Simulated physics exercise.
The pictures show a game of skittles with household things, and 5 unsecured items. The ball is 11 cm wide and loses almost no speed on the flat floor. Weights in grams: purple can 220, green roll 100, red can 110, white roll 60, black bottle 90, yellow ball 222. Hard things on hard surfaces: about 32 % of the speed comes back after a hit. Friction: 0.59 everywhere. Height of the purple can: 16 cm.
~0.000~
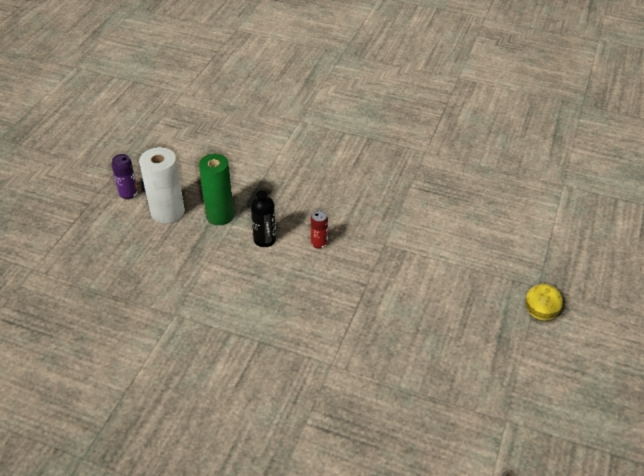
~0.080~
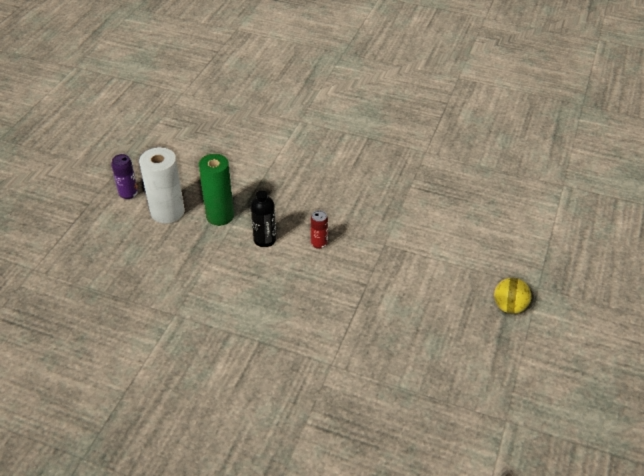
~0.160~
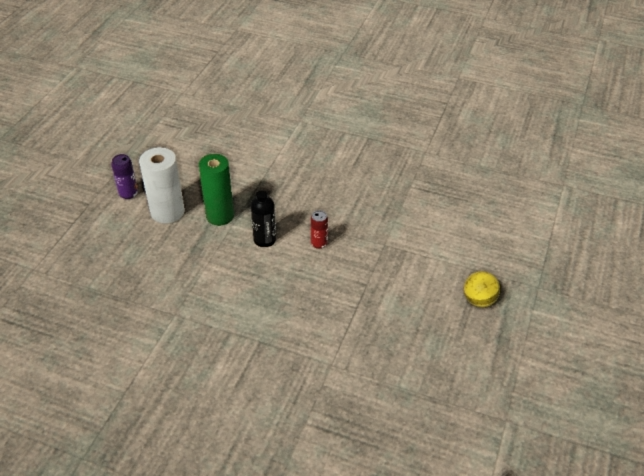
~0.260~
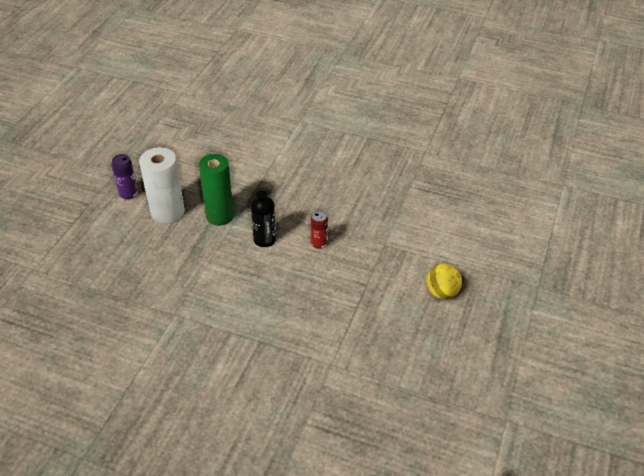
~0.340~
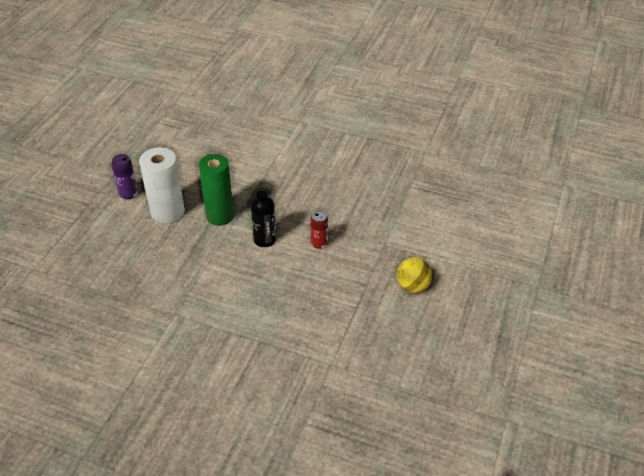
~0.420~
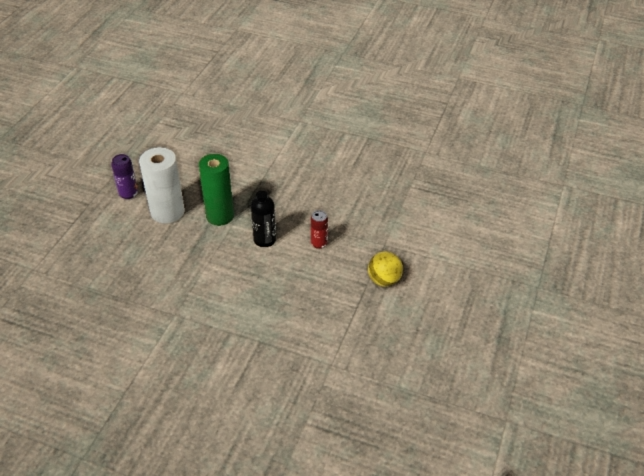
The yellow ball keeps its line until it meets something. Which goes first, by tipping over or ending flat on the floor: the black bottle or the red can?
Of the two named, the former: The black bottle.
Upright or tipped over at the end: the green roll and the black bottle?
The green roll is still upright; the black bottle falls over.
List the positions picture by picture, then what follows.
Ball has run 0 cm; yellow ball (544, 302); black bottle (263, 218); red can (319, 230), in the first frame.
Ball has run 9 cm; yellow ball (513, 296); white roll (163, 186), in the second frame.
Ball has run 18 cm; yellow ball (482, 289); green roll (217, 190), in the third frame.
Ball has run 30 cm; yellow ball (444, 281); purple can (125, 177), in the fourth frame.
Ball has run 39 cm; yellow ball (415, 275); white roll (163, 186), in the fifth frame.
Ball has run 48 cm; yellow ball (385, 269); black bottle (263, 218); red can (319, 230), in the sixth frame.
By 0.92 s, ball has run 98 cm; yellow ball near (227, 248); black bottle tilted 33° near (252, 201).
By 1.52 s, ball has run 145 cm; yellow ball near (70, 255); black bottle on its side near (246, 199).
When it is over (2.2 s), lying over on the floor, black bottle; the other 4 within 8 cm of the start. End places, in pixels of the last picture, black bottle near (247, 198), red can near (319, 230). Black bottle went at 0.94 s; red can was never lost.
